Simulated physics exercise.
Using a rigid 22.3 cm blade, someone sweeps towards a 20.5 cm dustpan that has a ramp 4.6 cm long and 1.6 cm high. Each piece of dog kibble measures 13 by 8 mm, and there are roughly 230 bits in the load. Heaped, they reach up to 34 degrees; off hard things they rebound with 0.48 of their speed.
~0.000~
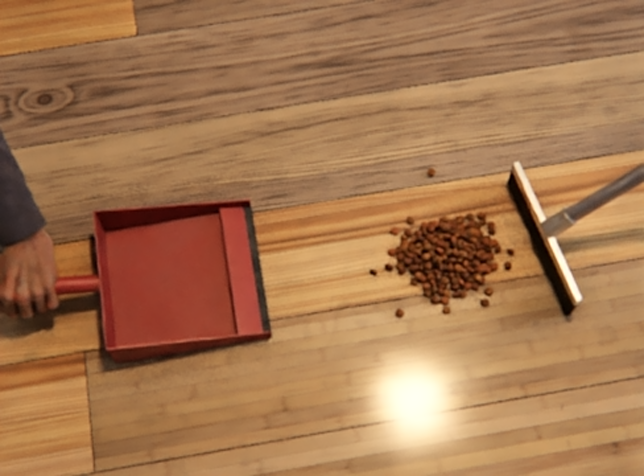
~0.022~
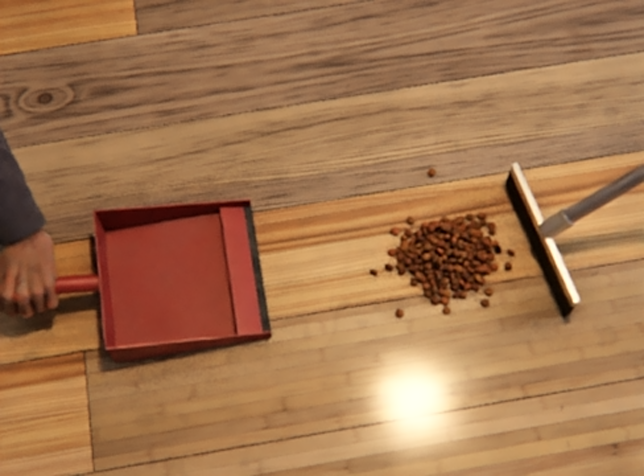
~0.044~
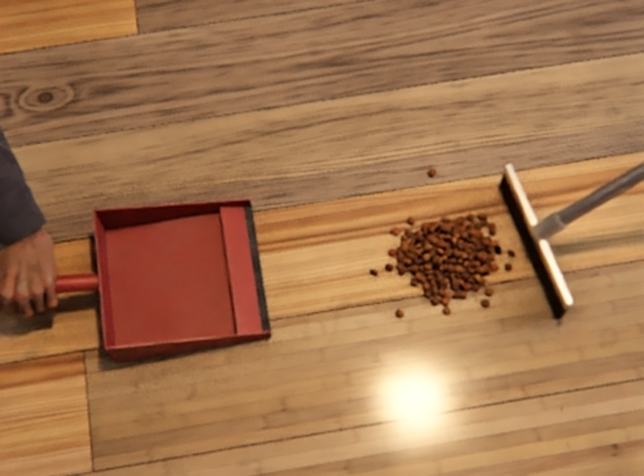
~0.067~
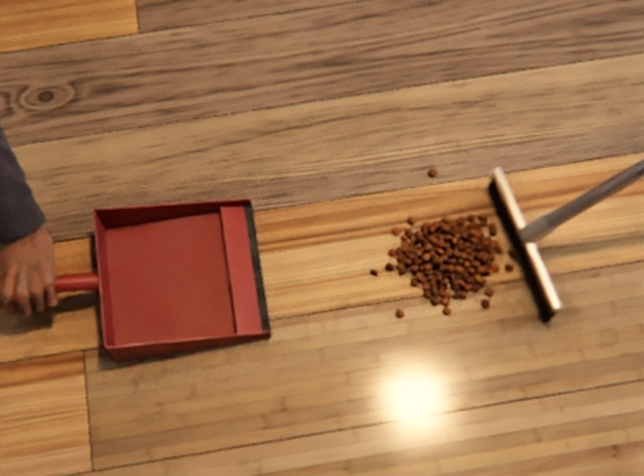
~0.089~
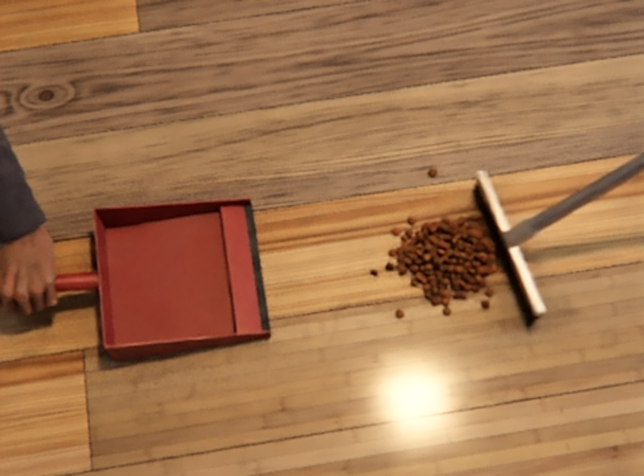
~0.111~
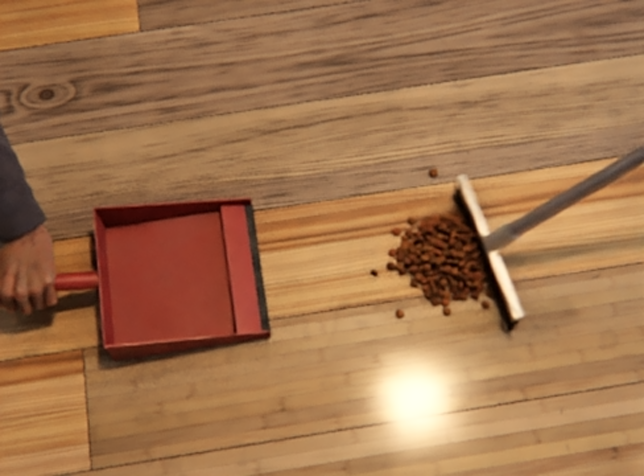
On a floor of pale and darker wood planks, seen from above at a slight tilt, a bright patch of light shines near the bottom. A dark-sleeved hand holds a red dustpan at left, a heap of small brown kibble lies right of centre, and a grey-handled blade stands further right. The blade slides left into the heap, pushing its near edge inward, while hand, pan and camera stay still.
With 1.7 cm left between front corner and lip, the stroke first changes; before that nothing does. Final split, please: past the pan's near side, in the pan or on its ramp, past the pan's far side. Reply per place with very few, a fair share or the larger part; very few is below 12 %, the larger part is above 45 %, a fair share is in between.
Near side: A fair share; pan: The larger part; far side: Very few.
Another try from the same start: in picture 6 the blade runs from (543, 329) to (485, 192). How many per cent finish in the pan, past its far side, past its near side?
Pan: 5, far side: 0, near side: 55.
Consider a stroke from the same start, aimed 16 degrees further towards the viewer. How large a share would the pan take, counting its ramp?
Then about 25 per cent.
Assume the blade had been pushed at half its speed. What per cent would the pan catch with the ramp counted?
It would be around 30 per cent.
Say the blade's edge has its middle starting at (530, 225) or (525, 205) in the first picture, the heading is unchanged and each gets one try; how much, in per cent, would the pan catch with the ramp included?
Around 55 percent, then around 50 percent.
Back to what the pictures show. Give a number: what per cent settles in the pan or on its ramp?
Estimate: Near 55 %.
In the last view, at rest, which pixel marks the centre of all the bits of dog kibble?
Look around (234, 298) in the last picture.
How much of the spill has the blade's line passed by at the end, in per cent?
About 0 per cent.
After 0.23 s, middle of the blade 15 cm from the lip; 0 % over the lip, far side 0 %, near side 15 %.
After 0.30 s, middle of the blade 6 cm from the lip; 0 % over the lip, far side 0 %, near side 20 %.
After 0.51 s, middle of the blade 3 cm from the lip; 60 % over the lip, far side 5 %, near side 20 %.
At rest (1.5 s), near side 20 %, pan 55 %, far side 5 %, in front of the lip or behind the blade 15 %.
